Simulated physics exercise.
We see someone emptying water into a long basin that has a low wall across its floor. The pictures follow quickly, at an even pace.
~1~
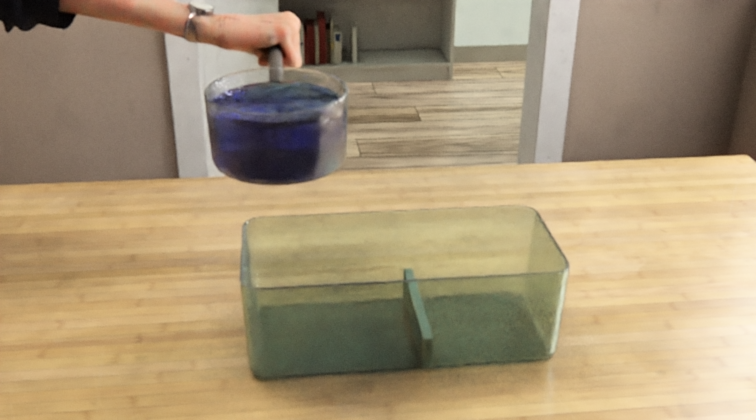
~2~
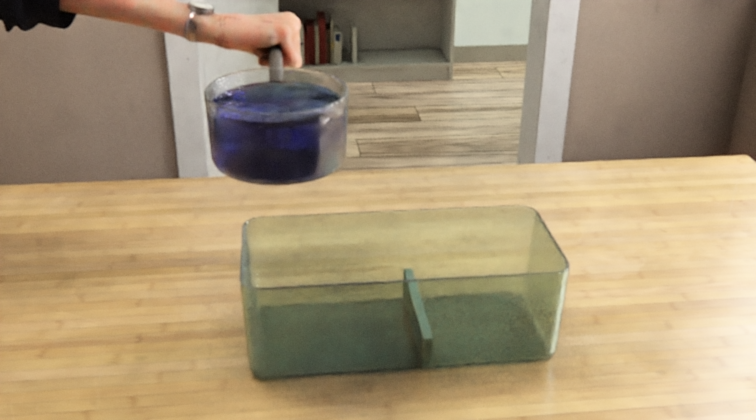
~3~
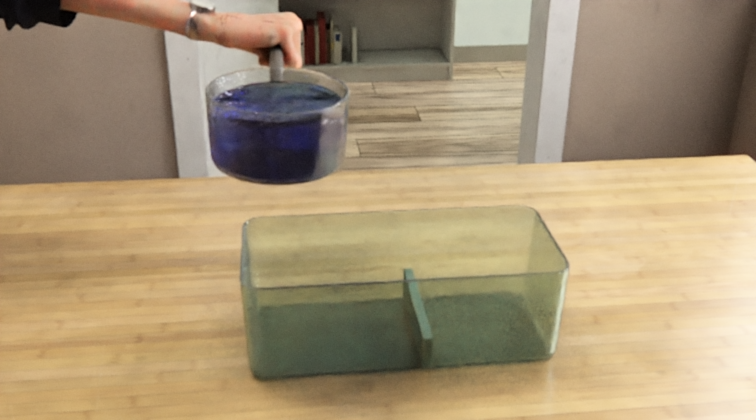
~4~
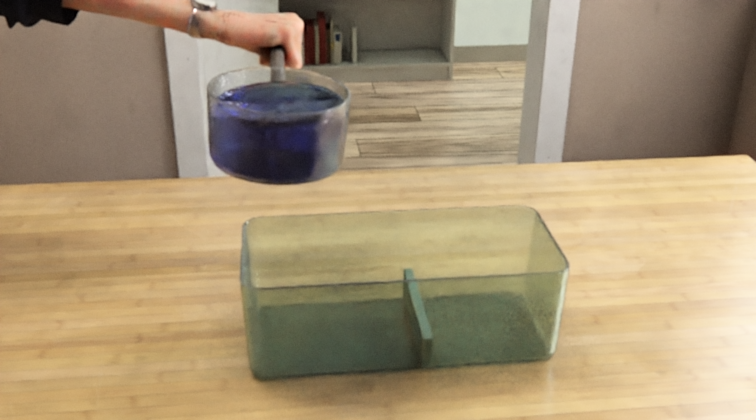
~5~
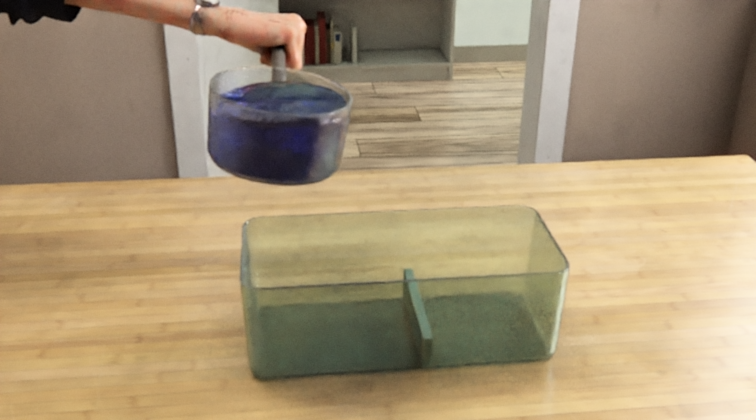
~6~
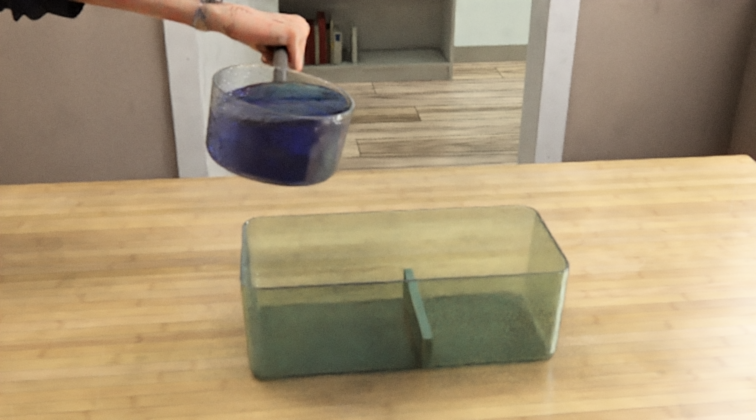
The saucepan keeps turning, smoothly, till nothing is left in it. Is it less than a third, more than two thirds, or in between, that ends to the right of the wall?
The share right of the wall is from a third to two thirds.
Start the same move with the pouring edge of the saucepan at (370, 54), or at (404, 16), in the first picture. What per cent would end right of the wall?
In turn 70 and 90 in a hundred.
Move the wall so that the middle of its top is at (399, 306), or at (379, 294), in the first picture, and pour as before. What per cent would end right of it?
In turn 65 and 80 in a hundred.
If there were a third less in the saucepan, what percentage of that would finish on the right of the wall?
Some 25 per cent.
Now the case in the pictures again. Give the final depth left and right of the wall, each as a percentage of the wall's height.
Left: 40 %. Right: 50 %.
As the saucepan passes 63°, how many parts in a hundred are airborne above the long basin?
It comes to 30 per cent or so.
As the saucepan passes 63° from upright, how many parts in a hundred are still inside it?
It comes to 55 per cent or so.
A moment on, the tilt is 63° and 55 per cent is still to pour, 6 is left of the wall and 10 right of it.
Next, the tilt is 97° and 10 per cent is still to pour, 33 is left of the wall and 48 right of it.
Then the tilt is 108° and 0 per cent is still to pour, 50 is left of the wall and 49 right of it.
Later the tilt is 108° and 0 per cent is still to pour, 50 is left of the wall and 49 right of it.
At rest 50 per cent lies left of the wall, 49 right of it and 1 outside.
